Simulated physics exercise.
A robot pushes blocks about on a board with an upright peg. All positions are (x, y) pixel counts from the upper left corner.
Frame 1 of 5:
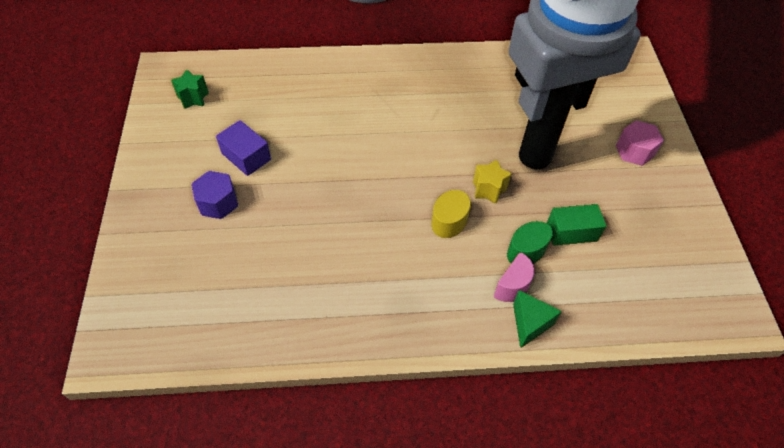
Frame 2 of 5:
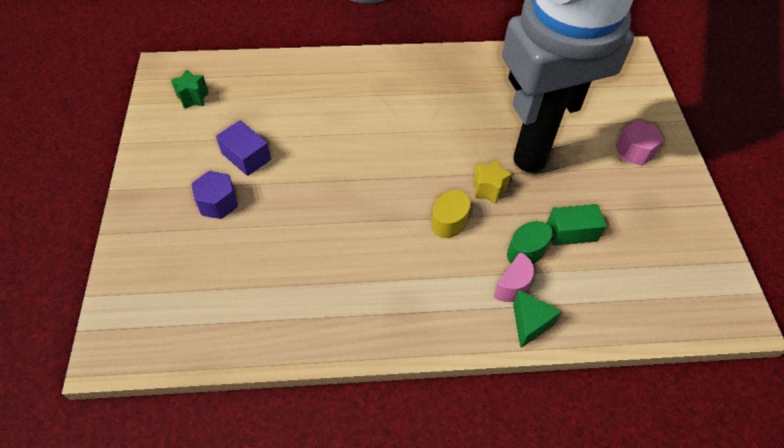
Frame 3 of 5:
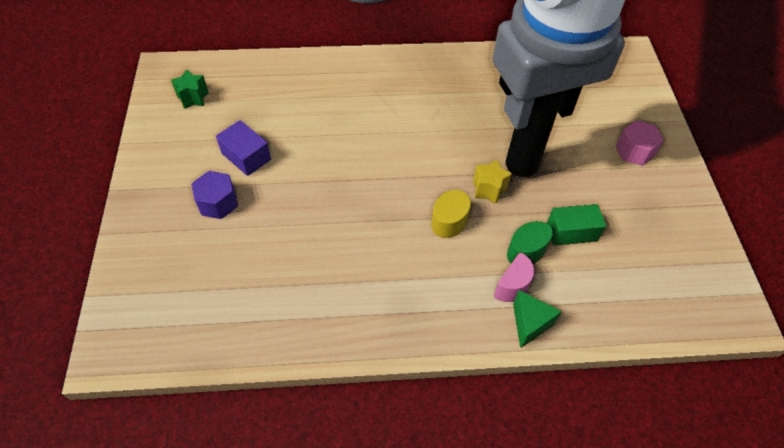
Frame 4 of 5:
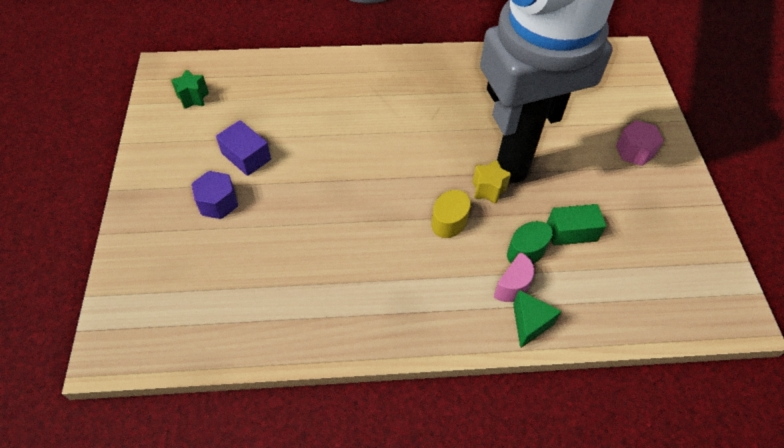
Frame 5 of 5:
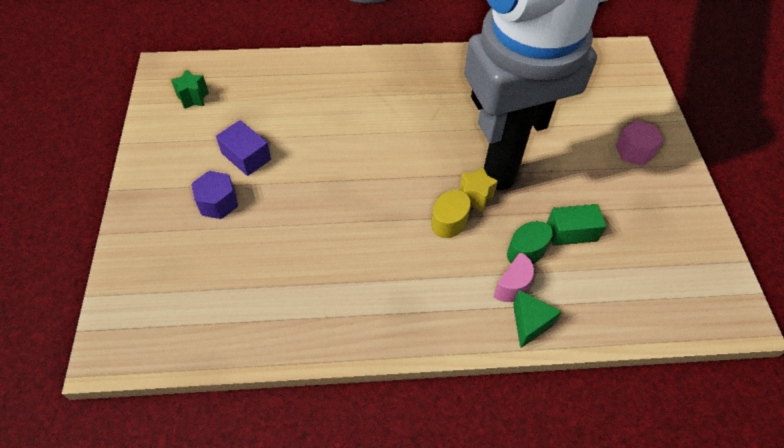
At first, a robot arm holds its dark peg upright over a wooden board of scattered coloured blocks, just up and right of a yellow star. The peg slides gradually down and left until it meets the star, then nudges it slightly left, close against the still yellow elliptical block.
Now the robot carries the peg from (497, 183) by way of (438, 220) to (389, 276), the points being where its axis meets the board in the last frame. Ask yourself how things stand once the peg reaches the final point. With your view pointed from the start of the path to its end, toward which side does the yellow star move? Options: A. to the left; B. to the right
B - to the right.
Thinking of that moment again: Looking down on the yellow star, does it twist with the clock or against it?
The yellow star rotates clockwise.
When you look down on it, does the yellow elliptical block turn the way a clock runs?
No, that is not what happens.
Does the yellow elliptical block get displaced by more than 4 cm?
Final answer: Yes.
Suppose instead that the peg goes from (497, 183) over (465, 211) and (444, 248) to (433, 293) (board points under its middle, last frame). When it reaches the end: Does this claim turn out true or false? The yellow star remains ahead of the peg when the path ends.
Verdict: False.
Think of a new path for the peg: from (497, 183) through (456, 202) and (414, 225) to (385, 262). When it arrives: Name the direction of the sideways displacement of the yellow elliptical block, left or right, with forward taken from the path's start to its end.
Heads left.
The first path, step by step. One third of the way, peg at (457, 200); yellow elliptical block at (426, 231), turned 65° anticlockwise; yellow star at (431, 201).
Two thirds of the way, peg at (422, 233); yellow elliptical block at (410, 252), turned 120° anticlockwise; yellow star at (390, 222), turned 40° clockwise.
At the end, peg at (389, 271); yellow elliptical block at (388, 297), turned 150° anticlockwise; yellow star at (378, 226), turned 80° clockwise; green elliptical block still.
